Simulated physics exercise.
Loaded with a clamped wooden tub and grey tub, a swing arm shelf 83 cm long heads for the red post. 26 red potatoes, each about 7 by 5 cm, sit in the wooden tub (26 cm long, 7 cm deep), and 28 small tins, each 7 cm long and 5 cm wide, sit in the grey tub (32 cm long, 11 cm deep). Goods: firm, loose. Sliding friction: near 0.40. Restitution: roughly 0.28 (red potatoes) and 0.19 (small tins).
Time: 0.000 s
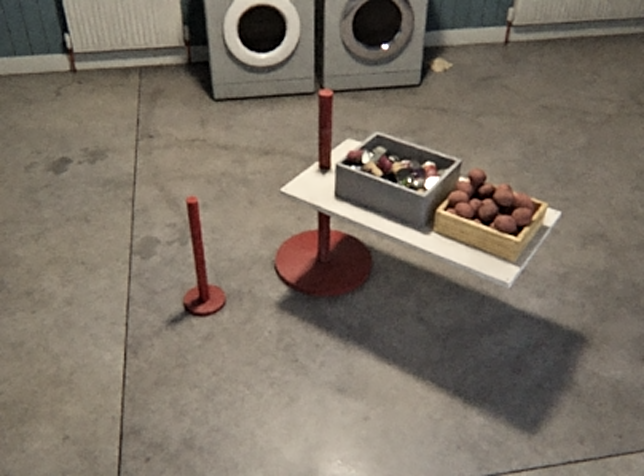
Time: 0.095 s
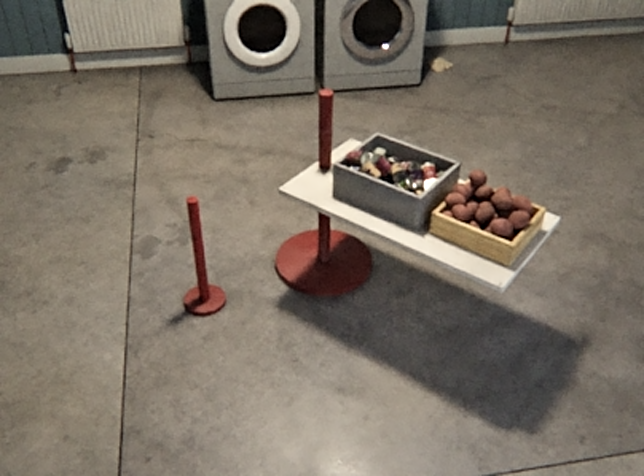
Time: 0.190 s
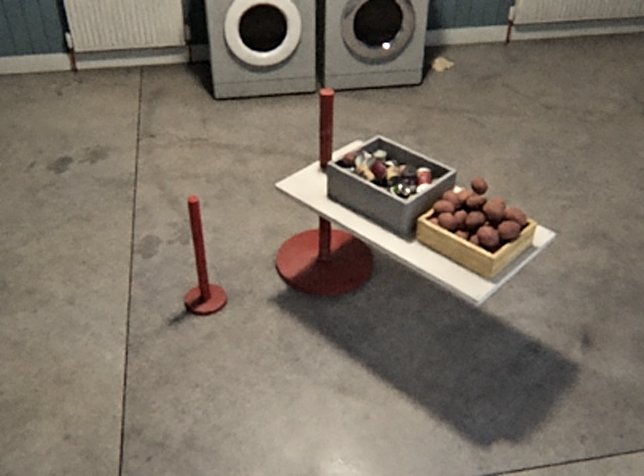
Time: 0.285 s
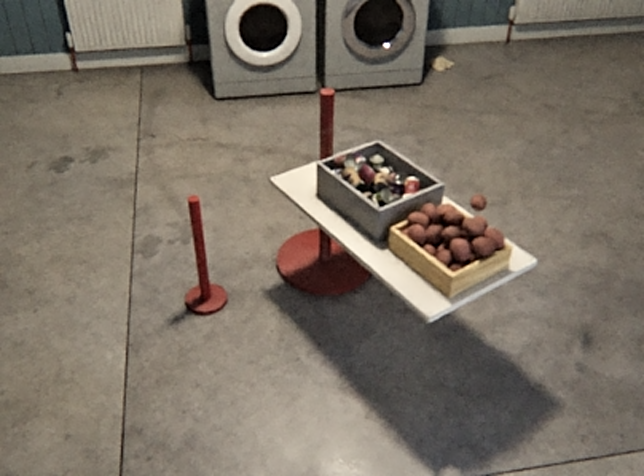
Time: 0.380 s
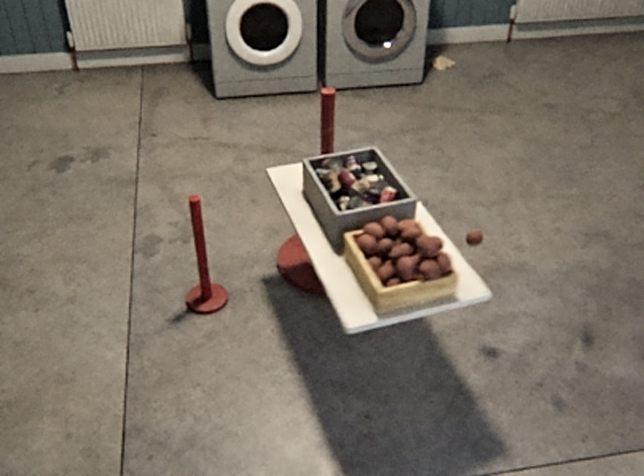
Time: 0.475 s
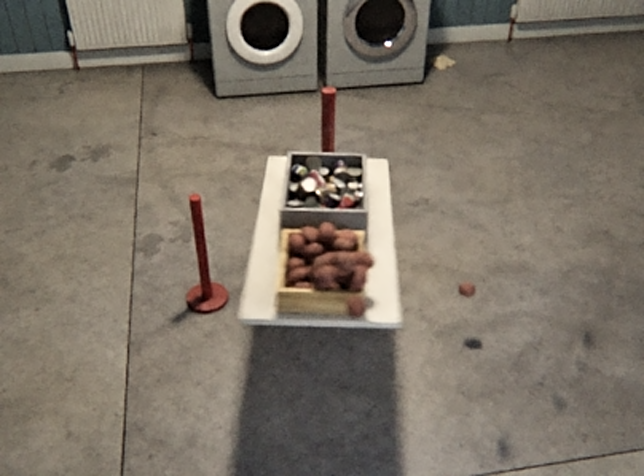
White shelf carrying a grey tub and a wooden tub of red potatoes swinging leftward towards the viewer, shedding potatoes.
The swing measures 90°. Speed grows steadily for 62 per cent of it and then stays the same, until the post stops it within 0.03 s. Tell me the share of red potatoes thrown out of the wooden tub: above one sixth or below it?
Above one sixth.
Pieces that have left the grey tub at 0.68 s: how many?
At that moment the grey tub count out stands near 0.
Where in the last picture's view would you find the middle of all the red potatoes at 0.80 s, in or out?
Roughly (178, 245).
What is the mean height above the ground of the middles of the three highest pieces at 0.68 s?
Roughly 64 centimetres.
After 0.60 s, end of the swing.
After 0.68 s, 9 of 26 out of the wooden tub and 0 of 28 out of the grey tub.
After 0.80 s, 13 of 26 out of the wooden tub and 0 of 28 out of the grey tub.
After 1.02 s, 14 of 26 out of the wooden tub and 0 of 28 out of the grey tub.
Final count (at 1.46 s), 14 of 26 out of the wooden tub and 0 of 28 out of the grey tub. Asked share, 14 of 26, 54 per cent.
